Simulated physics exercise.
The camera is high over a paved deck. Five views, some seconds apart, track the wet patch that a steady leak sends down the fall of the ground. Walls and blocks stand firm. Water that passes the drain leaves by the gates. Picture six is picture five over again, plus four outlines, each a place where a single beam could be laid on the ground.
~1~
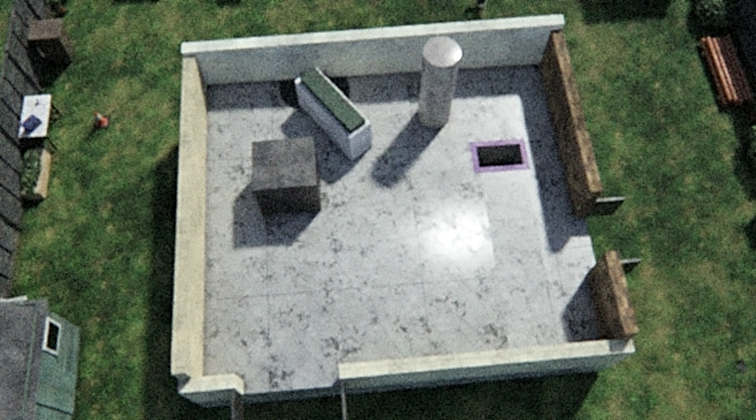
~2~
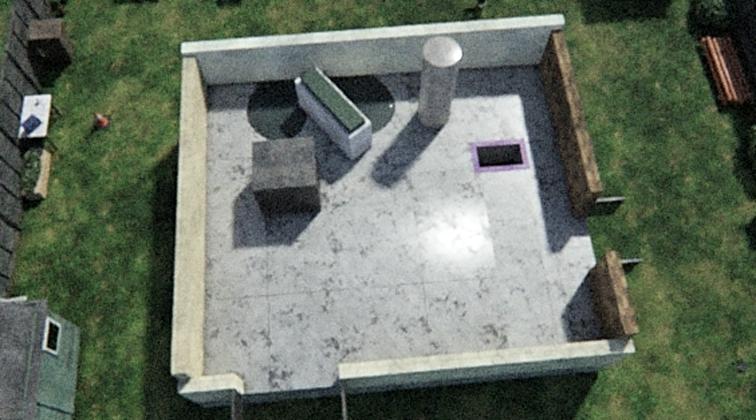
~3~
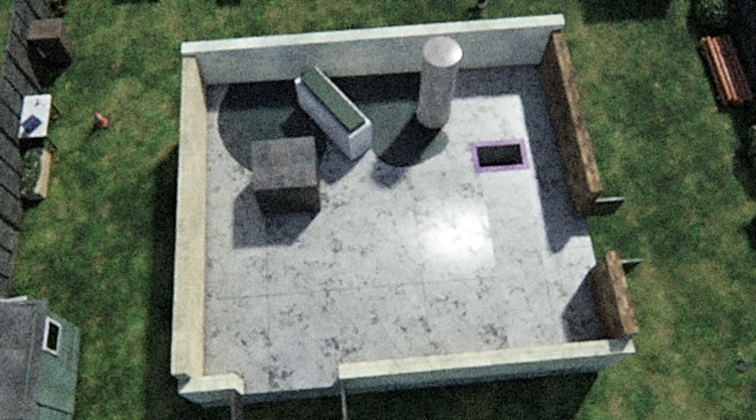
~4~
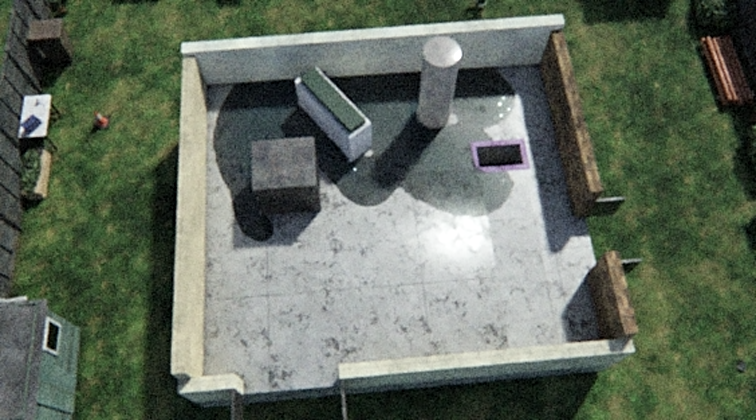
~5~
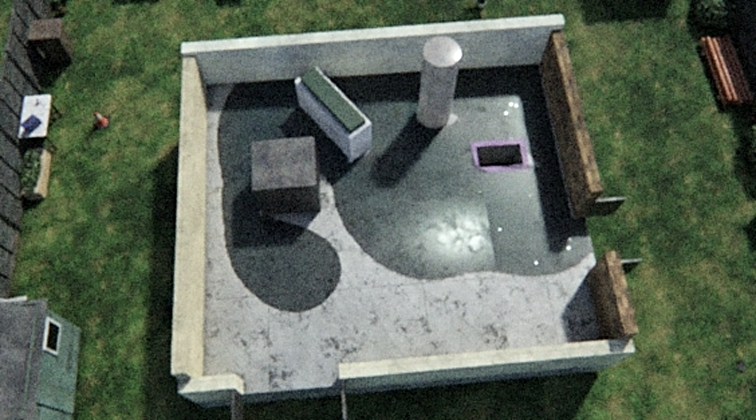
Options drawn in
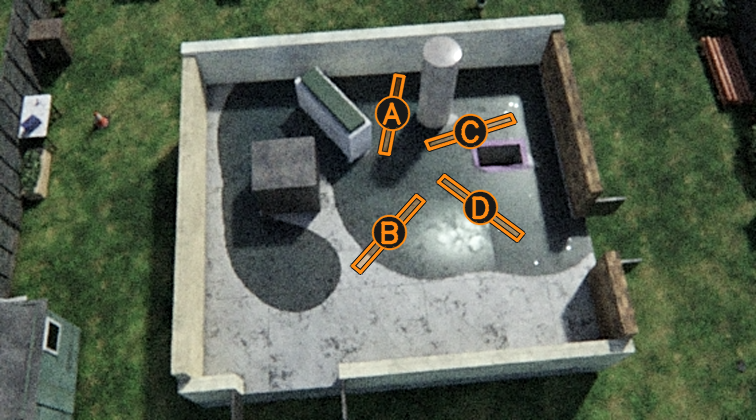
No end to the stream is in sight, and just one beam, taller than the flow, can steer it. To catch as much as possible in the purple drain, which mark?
Take B.
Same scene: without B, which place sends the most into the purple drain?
D it is.
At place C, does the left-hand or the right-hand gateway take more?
More leaves on the right.
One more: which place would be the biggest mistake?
A.
In orange, A from (384, 153) to (399, 75); B from (356, 269) to (420, 198); C from (427, 145) to (512, 118); D from (441, 178) to (520, 236).
If A is chosen, next to none of the stream goes into the purple drain, about 91 % out by the gates.
If B is chosen, about 24 % of the stream goes into the purple drain, about 73 % out by the gates.
If C is chosen, about 5 % of the stream goes into the purple drain, about 92 % out by the gates.
If D is chosen, about 14 % of the stream goes into the purple drain, about 84 % out by the gates.
